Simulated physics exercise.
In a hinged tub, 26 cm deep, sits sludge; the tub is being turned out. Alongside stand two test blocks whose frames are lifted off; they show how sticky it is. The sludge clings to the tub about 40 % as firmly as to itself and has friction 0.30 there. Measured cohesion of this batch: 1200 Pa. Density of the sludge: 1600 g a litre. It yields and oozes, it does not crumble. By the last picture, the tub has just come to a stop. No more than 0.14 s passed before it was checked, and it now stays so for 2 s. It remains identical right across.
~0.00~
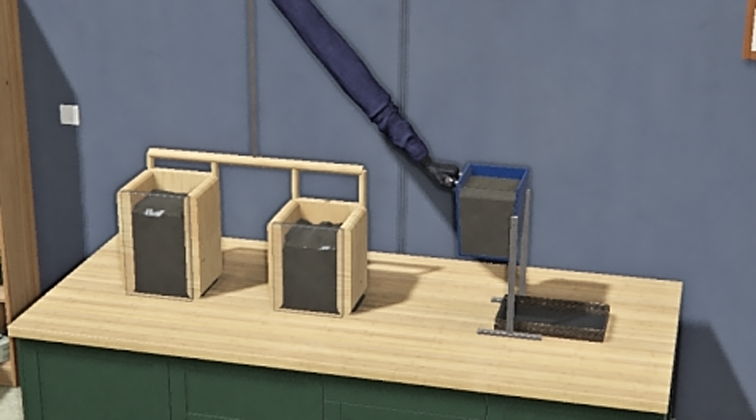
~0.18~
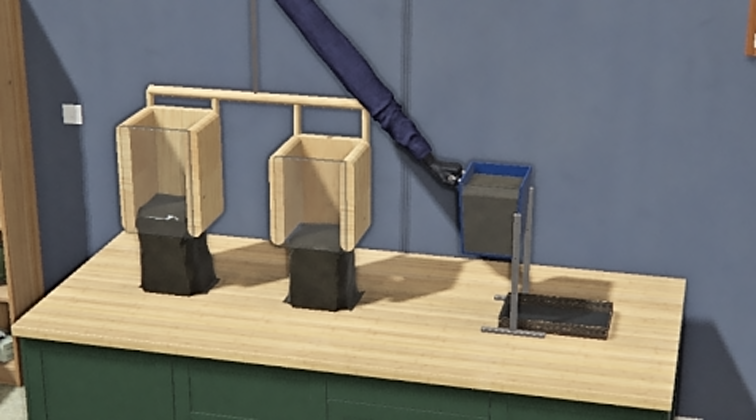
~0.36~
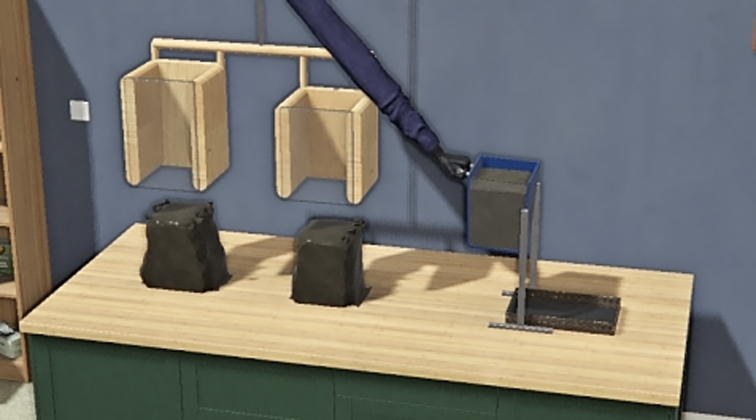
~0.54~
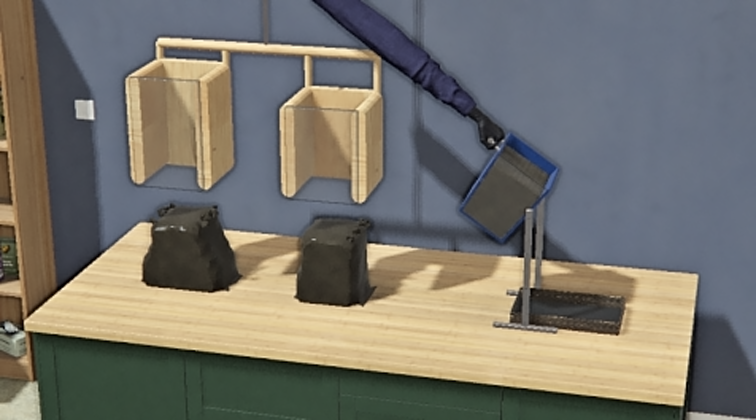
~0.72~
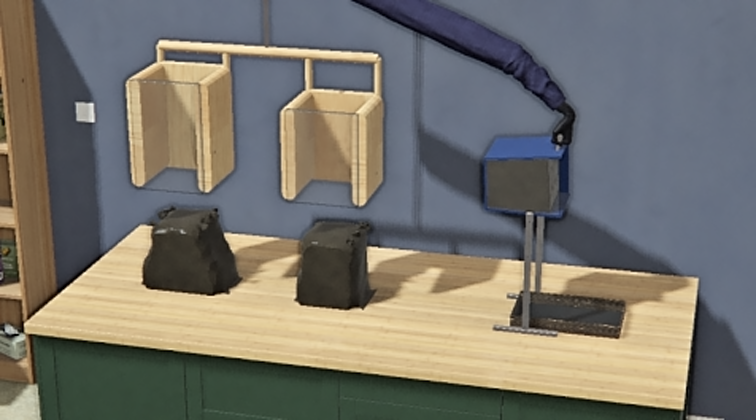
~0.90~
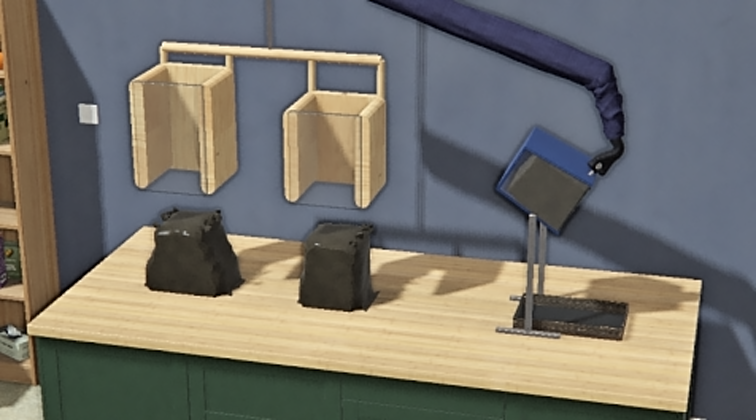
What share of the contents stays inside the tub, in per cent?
About 0 per cent.
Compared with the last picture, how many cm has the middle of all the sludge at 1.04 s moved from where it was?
Measured shift, roughly 12 cm.
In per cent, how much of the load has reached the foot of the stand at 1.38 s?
100 %.
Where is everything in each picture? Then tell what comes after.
In the first picture, handle-side rim at (458, 185), tilt 0 degrees; crest of the sludge at (473, 197); block heights 36 cm, 29 cm (left to right).
In the second picture, handle-side rim at (461, 183), tilt 0 degrees; crest of the sludge at (476, 195); block heights 35 cm, 28 cm (left to right).
In the third picture, handle-side rim at (470, 177), tilt 2 degrees; crest of the sludge at (477, 189); block heights 30 cm, 28 cm (left to right).
In the fourth picture, handle-side rim at (500, 154), tilt 34 degrees; crest of the sludge at (497, 166); block heights 28 cm, 28 cm (left to right).
In the fifth picture, handle-side rim at (560, 159), tilt 87 degrees; crest of the sludge at (543, 160); block heights 28 cm, 28 cm (left to right).
In the sixth picture, handle-side rim at (591, 186), tilt 120 degrees; crest of the sludge at (540, 158); block heights 28 cm, 28 cm (left to right).
After 1.04 s, the tub is at 120 degrees and holds 54 %.
After 1.21 s, the tub is at 120 degrees and holds 0 %.
After 1.38 s, the tub is at 120 degrees and holds 0 %.
After 1.55 s, the tub is at 120 degrees and holds 0 %.
After 2.90 s, the tub is at 120 degrees and holds 0 %.
